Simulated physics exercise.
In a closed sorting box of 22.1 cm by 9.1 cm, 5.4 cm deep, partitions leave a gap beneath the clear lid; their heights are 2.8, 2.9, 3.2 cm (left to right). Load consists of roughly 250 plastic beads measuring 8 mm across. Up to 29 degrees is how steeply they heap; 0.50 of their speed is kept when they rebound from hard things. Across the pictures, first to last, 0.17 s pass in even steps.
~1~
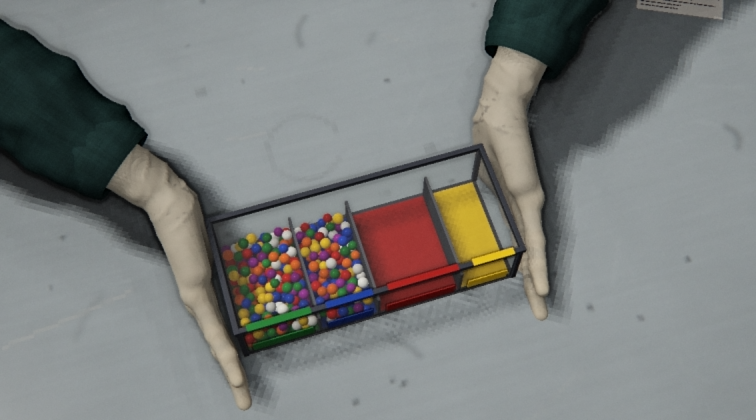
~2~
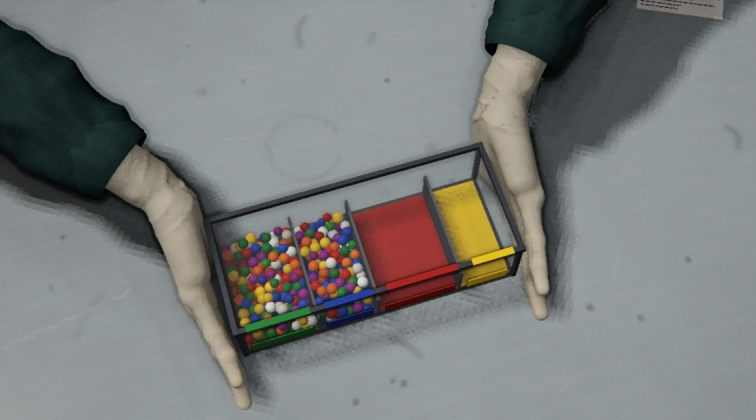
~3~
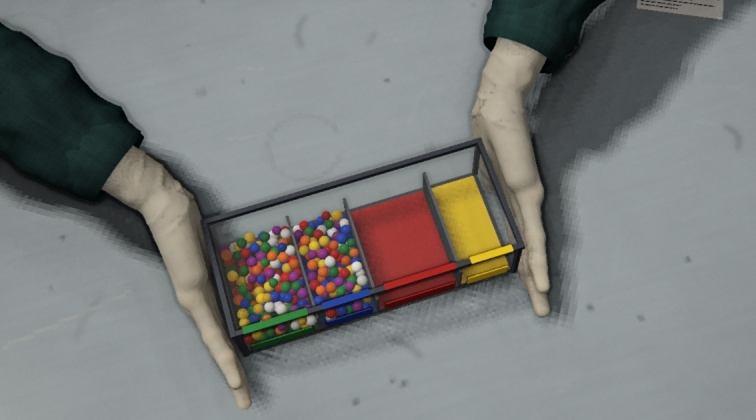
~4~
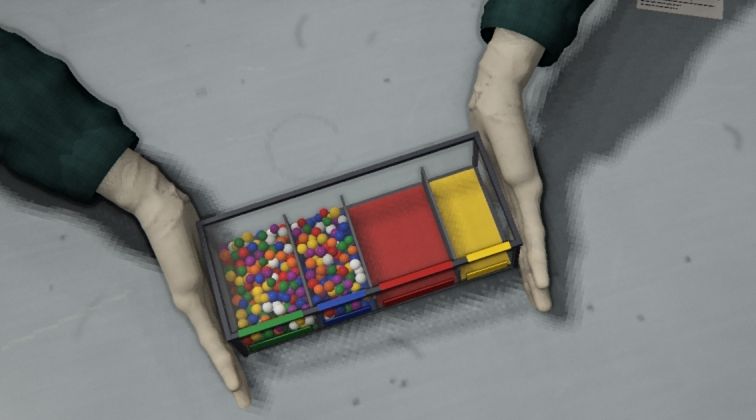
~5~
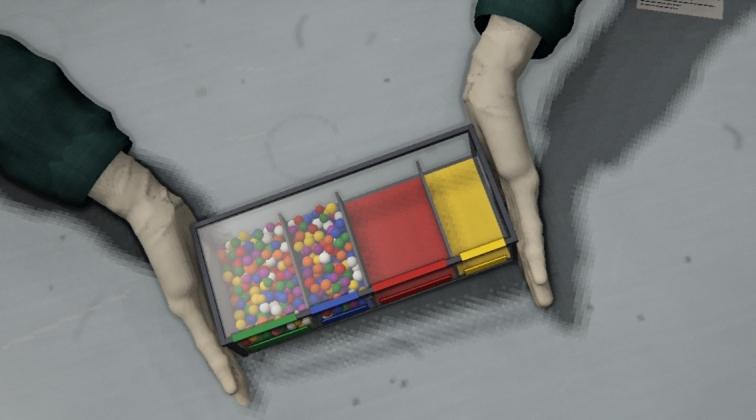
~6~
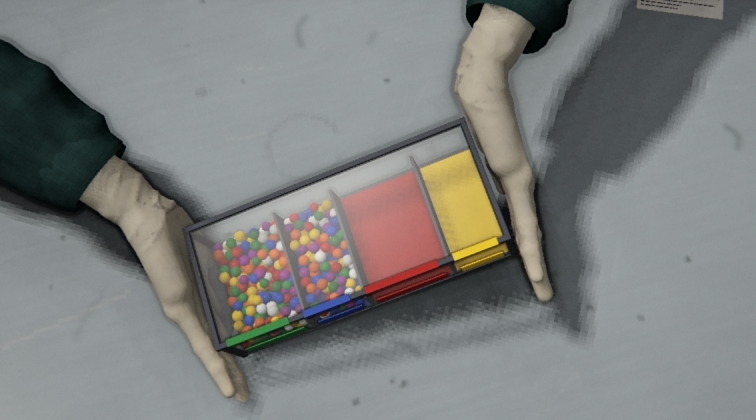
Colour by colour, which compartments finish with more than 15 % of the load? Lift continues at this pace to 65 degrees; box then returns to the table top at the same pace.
Red: No, blue: Yes, green: Yes, yellow: No.
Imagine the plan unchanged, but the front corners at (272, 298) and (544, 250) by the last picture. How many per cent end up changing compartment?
I'd say close to 40 in a hundred.
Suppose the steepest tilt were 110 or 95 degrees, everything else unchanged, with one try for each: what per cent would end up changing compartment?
30 and 25 %.
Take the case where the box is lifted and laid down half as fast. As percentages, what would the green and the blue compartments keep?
Then the green compartment would hold 65 per cent and the blue one 35 per cent.
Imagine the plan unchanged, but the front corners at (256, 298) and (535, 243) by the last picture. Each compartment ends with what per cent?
That leaves red with 15 percent, blue with 35, green with 45 and yellow with 5 percent.
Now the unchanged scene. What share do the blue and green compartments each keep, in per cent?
Blue 35; green 65.
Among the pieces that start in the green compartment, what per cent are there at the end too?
Share retained: Approx. 100 %.
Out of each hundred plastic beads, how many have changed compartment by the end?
0 %.
Then, 0.40 s after the last picture, tilt 64 degrees; blue 35 %, green 65 %.
Then, 0.67 s after the last picture, tilt 26 degrees; blue 35 %, green 65 %.
Then, 1.05 s after the last picture, tilt 0 degrees; blue 35 %, green 65 %.
In the end, red 0 %, blue 35 %, green 65 %, yellow 0 %.
